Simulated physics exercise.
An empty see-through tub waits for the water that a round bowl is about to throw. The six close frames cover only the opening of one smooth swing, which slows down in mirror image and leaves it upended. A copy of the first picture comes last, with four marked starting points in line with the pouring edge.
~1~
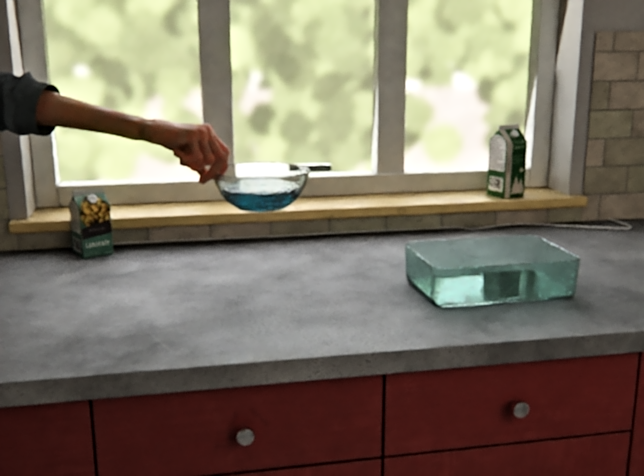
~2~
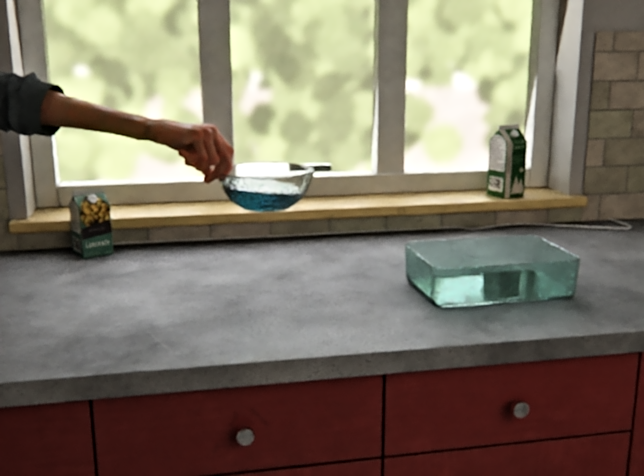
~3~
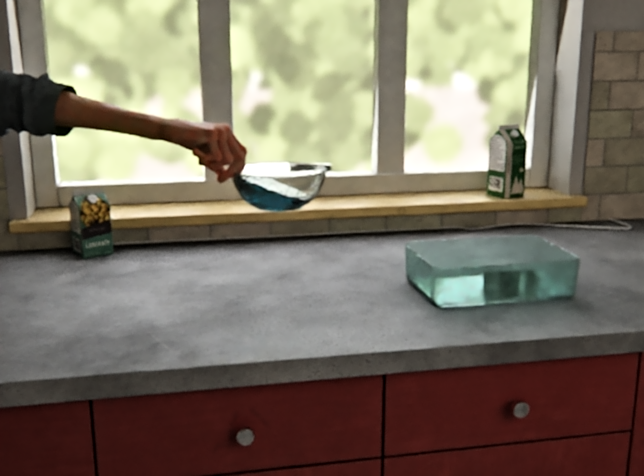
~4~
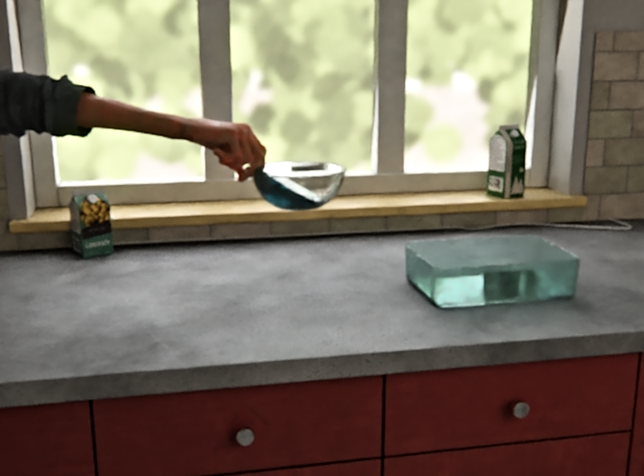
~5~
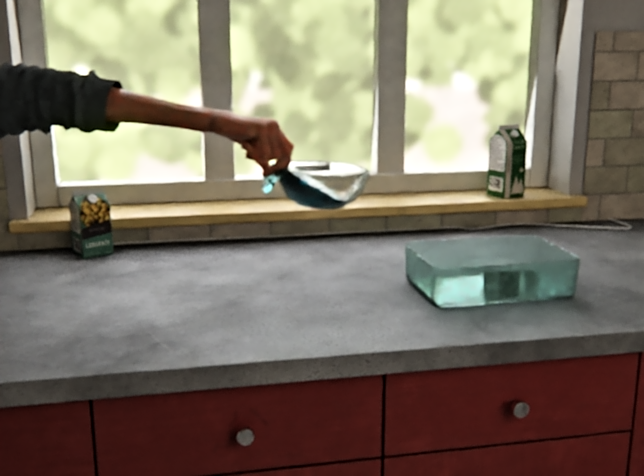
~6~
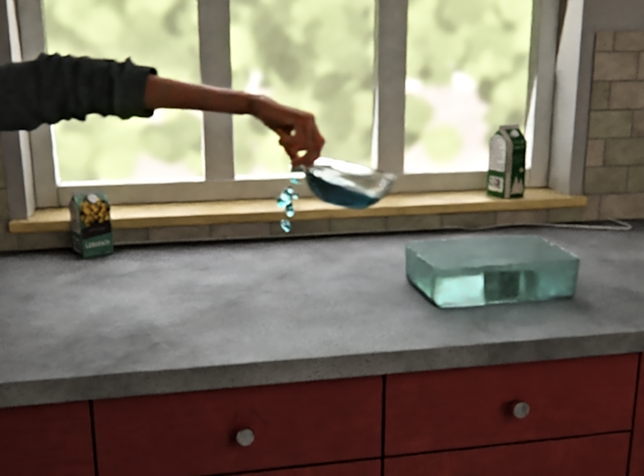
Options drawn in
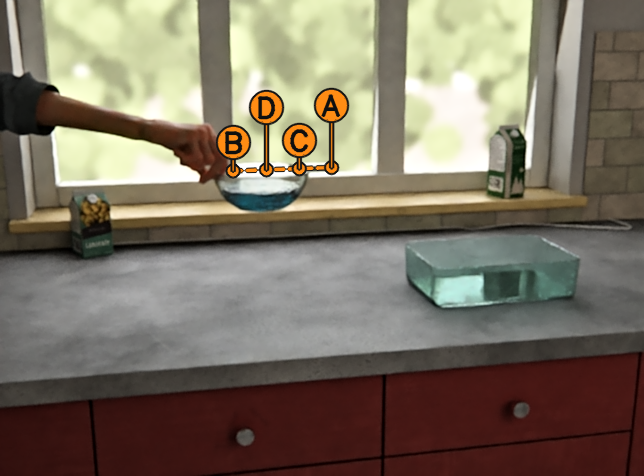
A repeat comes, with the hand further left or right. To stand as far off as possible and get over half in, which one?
B is the one.
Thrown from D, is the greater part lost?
No, not at all.
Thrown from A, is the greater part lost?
No.
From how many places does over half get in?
All four.
On the marked copy, A at (331, 167); B at (233, 170); C at (299, 168); D at (266, 169).
With A, about 81 % lands in the tub, 9 % falls short and 10 % goes beside or beyond.
With B, about 63 % lands in the tub, 28 % falls short and 9 % goes beside or beyond.
With C, about 75 % lands in the tub, 11 % falls short and 14 % goes beside or beyond.
With D, about 76 % lands in the tub, 10 % falls short and 14 % goes beside or beyond.
